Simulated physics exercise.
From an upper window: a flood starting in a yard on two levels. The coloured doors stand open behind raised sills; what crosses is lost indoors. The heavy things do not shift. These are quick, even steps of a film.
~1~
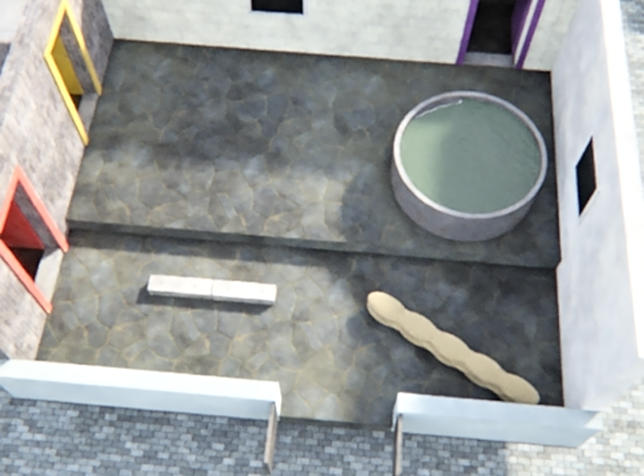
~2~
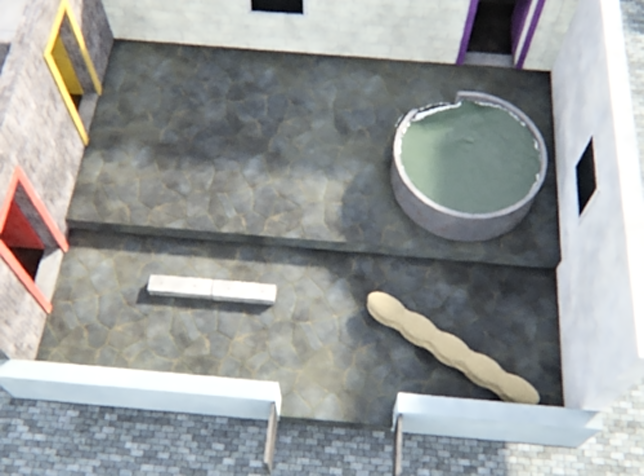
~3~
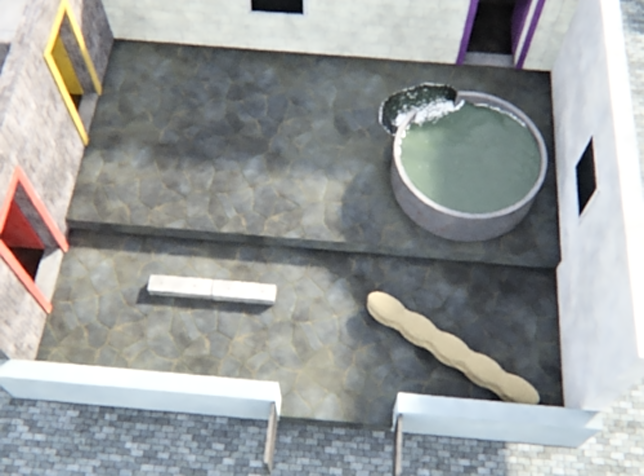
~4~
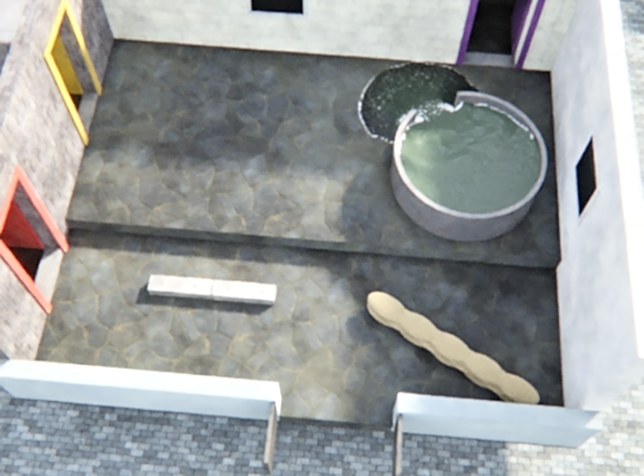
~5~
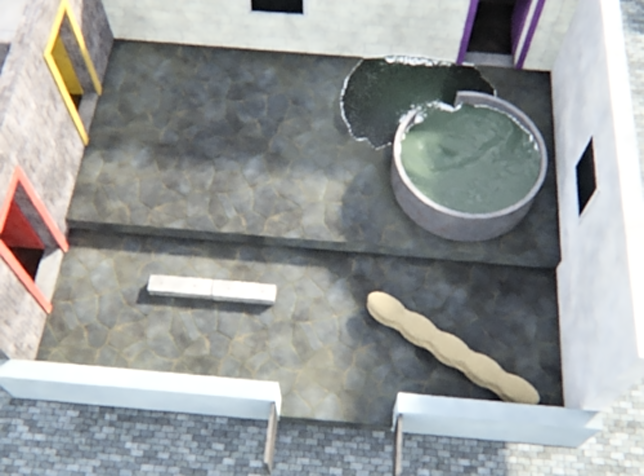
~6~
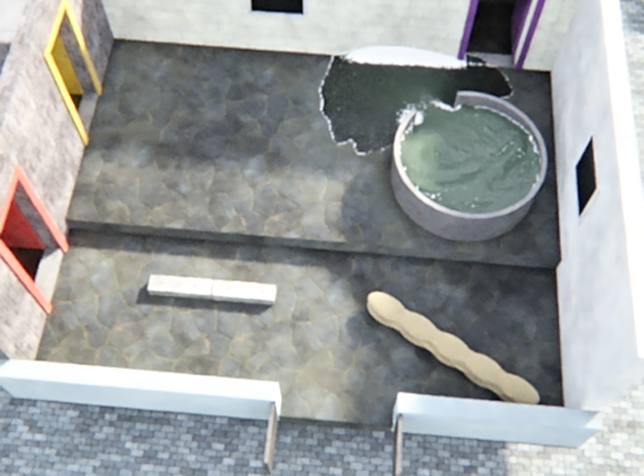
At first, a round pool brimming with greenish water sits whole and still on the upper level of a walled stone yard. Then a gap opens in its far rim and water pours out, spreading over the paving as a dark, foam-edged sheet that widens leftward and along the back wall.
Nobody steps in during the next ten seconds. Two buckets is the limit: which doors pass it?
One by one: The red door admits no more than that; the purple door lets in a lot; the yellow door lets in a lot.
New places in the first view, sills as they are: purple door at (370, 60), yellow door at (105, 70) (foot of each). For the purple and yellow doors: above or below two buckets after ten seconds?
Then: The purple one takes more, the yellow one takes more.
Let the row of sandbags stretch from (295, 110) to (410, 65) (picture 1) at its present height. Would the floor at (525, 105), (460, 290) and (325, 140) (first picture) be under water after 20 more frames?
In turn: Wet, not flooded, wet.
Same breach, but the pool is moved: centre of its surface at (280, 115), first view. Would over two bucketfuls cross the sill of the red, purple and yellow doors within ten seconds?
My reading: Red door holds; purple door holds; yellow door floods.
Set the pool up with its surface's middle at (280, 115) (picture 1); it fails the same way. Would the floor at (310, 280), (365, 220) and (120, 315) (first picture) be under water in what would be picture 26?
As listed: No water, free of water, awash.
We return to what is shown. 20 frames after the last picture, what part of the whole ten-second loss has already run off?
Close to 35 %.
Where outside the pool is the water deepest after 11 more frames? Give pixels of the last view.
Roughly at (413, 65).
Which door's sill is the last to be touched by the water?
That is the one in red.
A moment on, water covers 15 % of the floor; the red door not reached, the purple door under two buckets in, the yellow door not reached.
Next, water covers 20 % of the floor; the red door not reached, the purple door under two buckets in, the yellow door not reached.
Then, water covers 40 % of the floor; the red door not reached, the purple door over two buckets in, the yellow door under two buckets in.
Later, water covers 60 % of the floor; the red door wet at the sill, nothing in, the purple door over two buckets in, the yellow door over two buckets in.
In the end, water covers 80 % of the floor; the red door wet at the sill, nothing in, the purple door over two buckets in, the yellow door far over two buckets in.
